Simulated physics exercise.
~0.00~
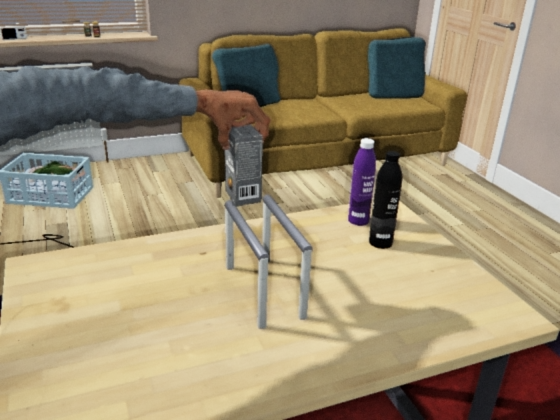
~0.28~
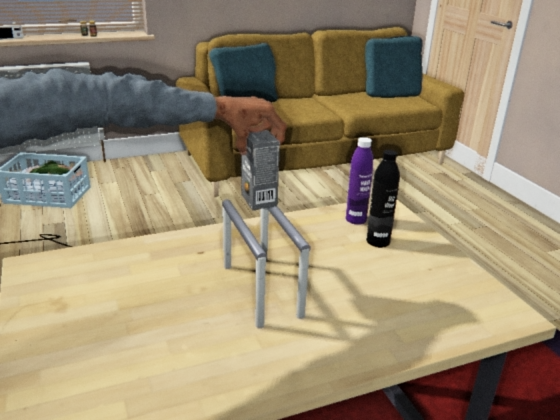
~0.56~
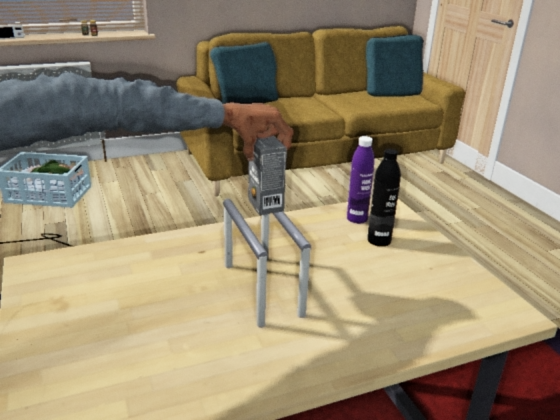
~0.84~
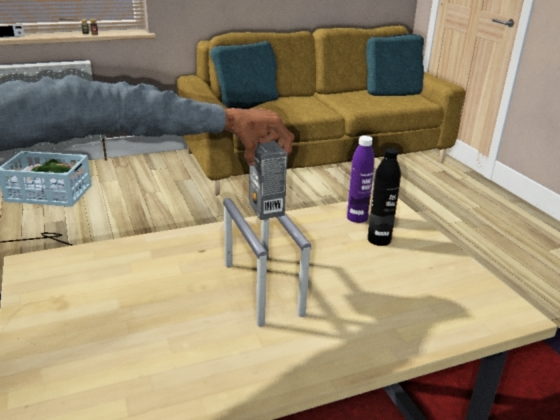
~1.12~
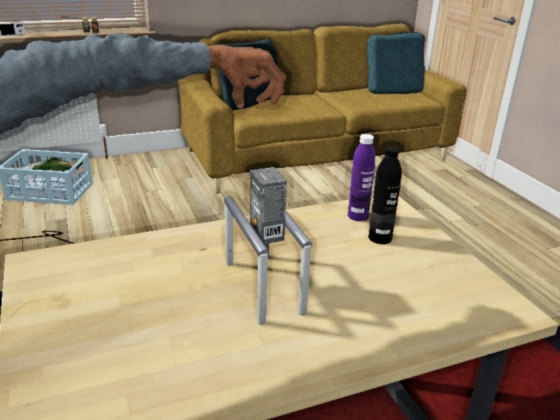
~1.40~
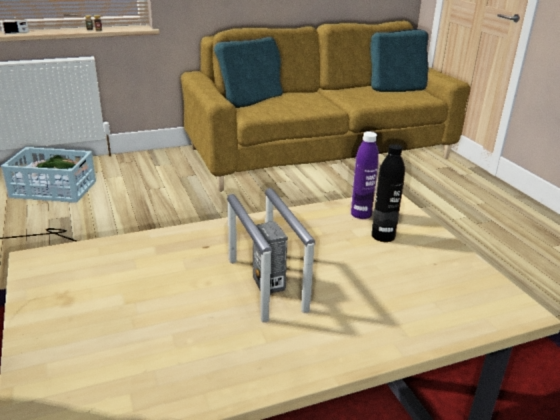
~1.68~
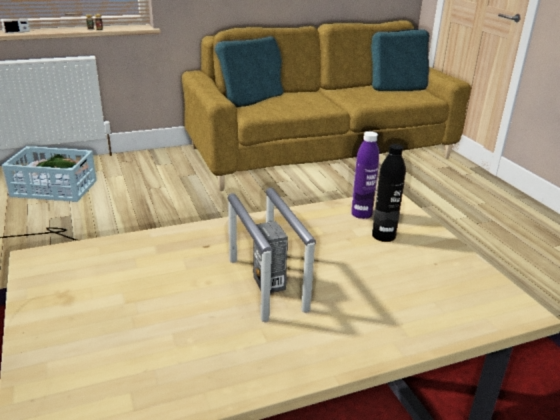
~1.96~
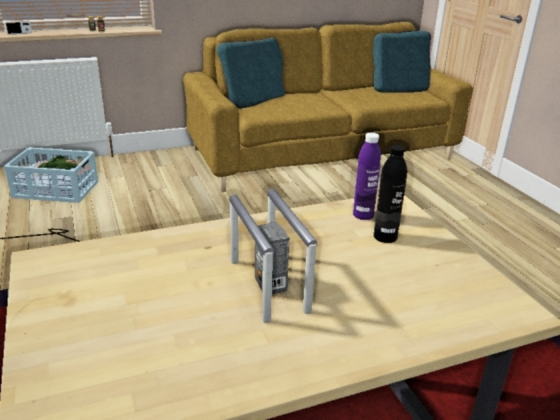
A hand held a grey carton above a metal stand on a wooden table, moved it right and lowered it, then let go and drew back. The carton dropped through the gap and ended upright on the table, beside two undisturbed bottles.
